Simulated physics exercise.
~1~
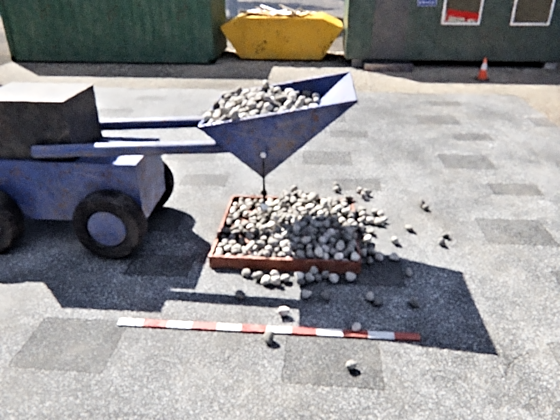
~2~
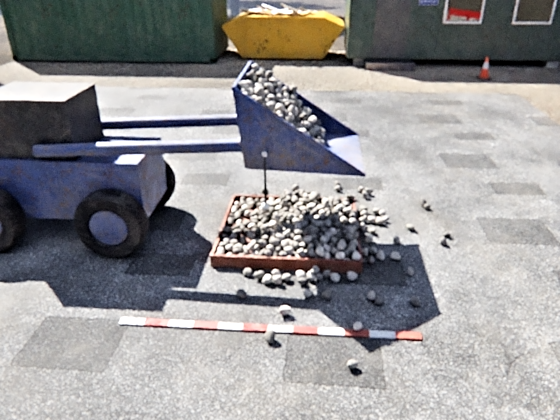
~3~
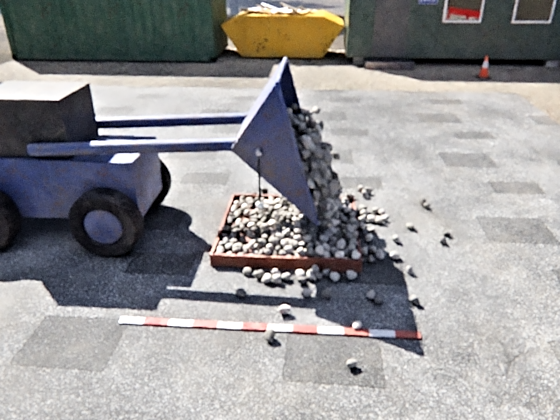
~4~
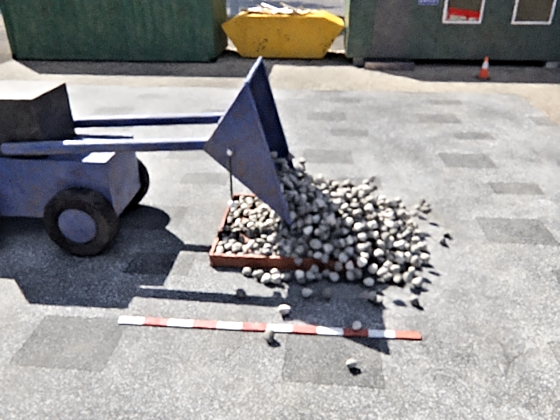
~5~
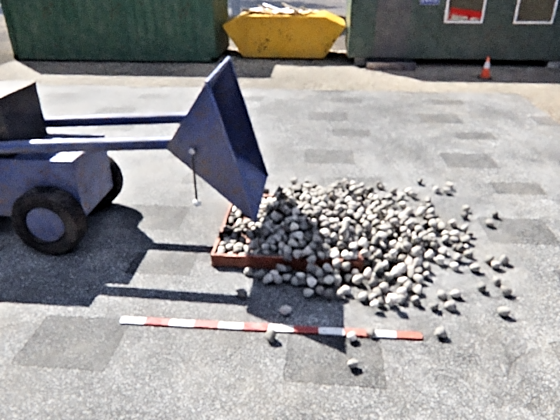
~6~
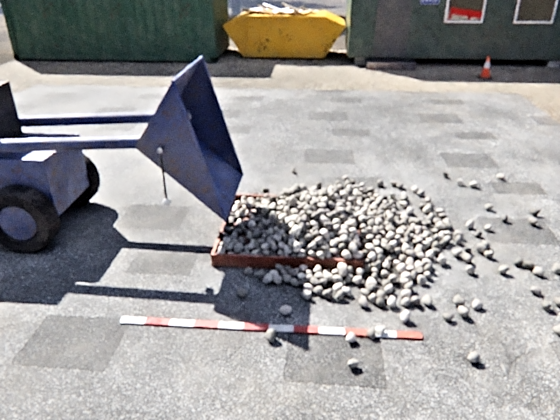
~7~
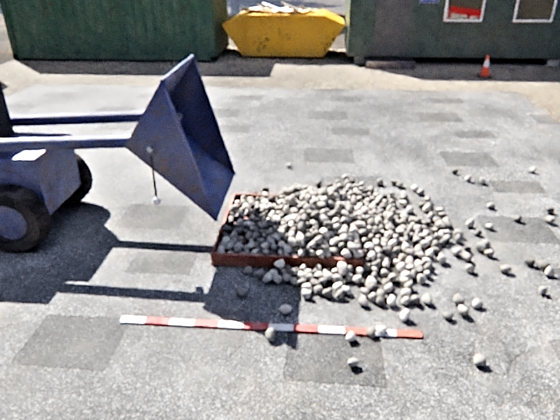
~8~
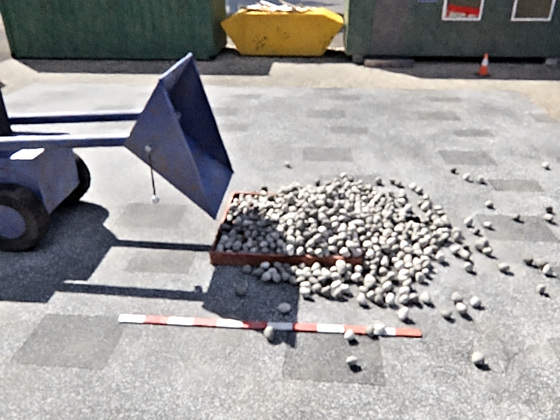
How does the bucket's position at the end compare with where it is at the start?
It starts above the tray and ends farther to the left, beside the tray's left edge.
At first, a blue loader holds a bucket full of rounded grey stones above a low reddish-brown tray that already has a heap in it, with some stones scattered around. The bucket tips forward, its load still inside, and then tilts steeply until the stones begin pouring over its right edge. As they fall, the loader backs away to the left, and the heap spreads over the tray's right side. Several stones roll farther right across the paving. Finally, the loader stops with its emptied bucket still tipped down by the tray's left edge, and the wide pile lies still.
